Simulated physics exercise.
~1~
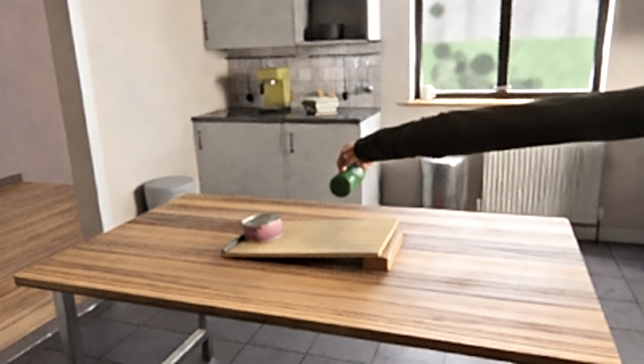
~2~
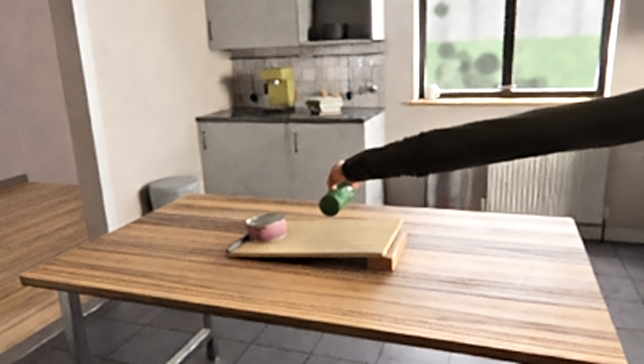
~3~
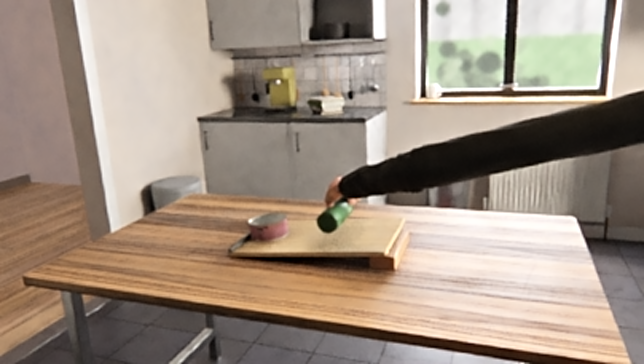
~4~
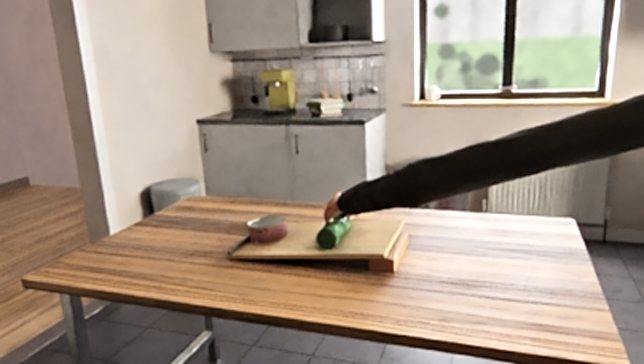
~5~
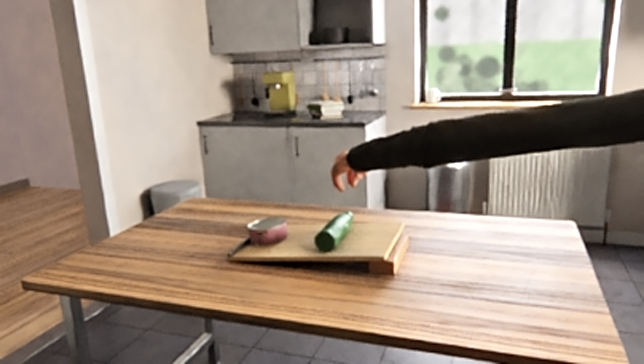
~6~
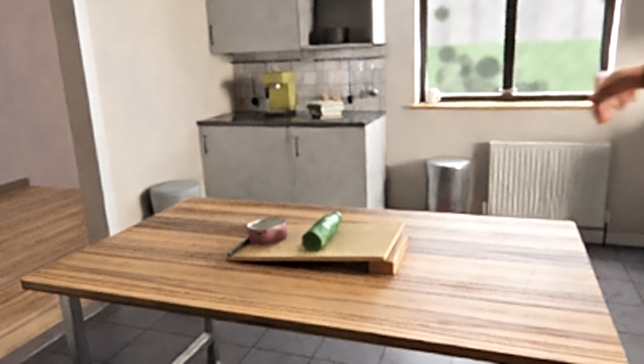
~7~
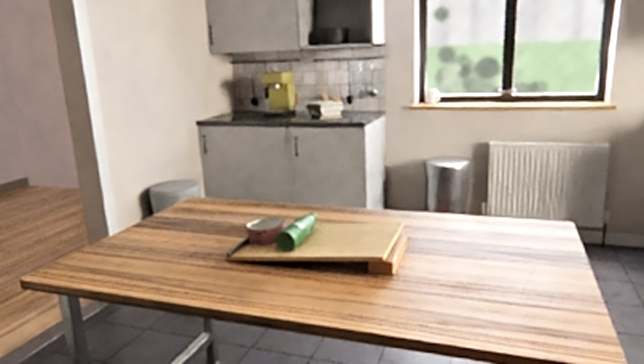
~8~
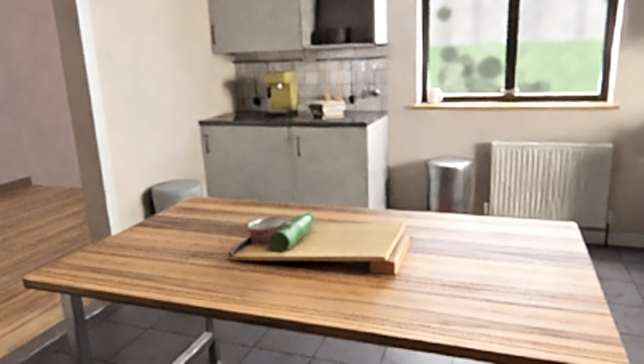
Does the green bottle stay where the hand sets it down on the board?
No, it runs left down the sloping board after the hand lets go, and ends up beside the pink tub.
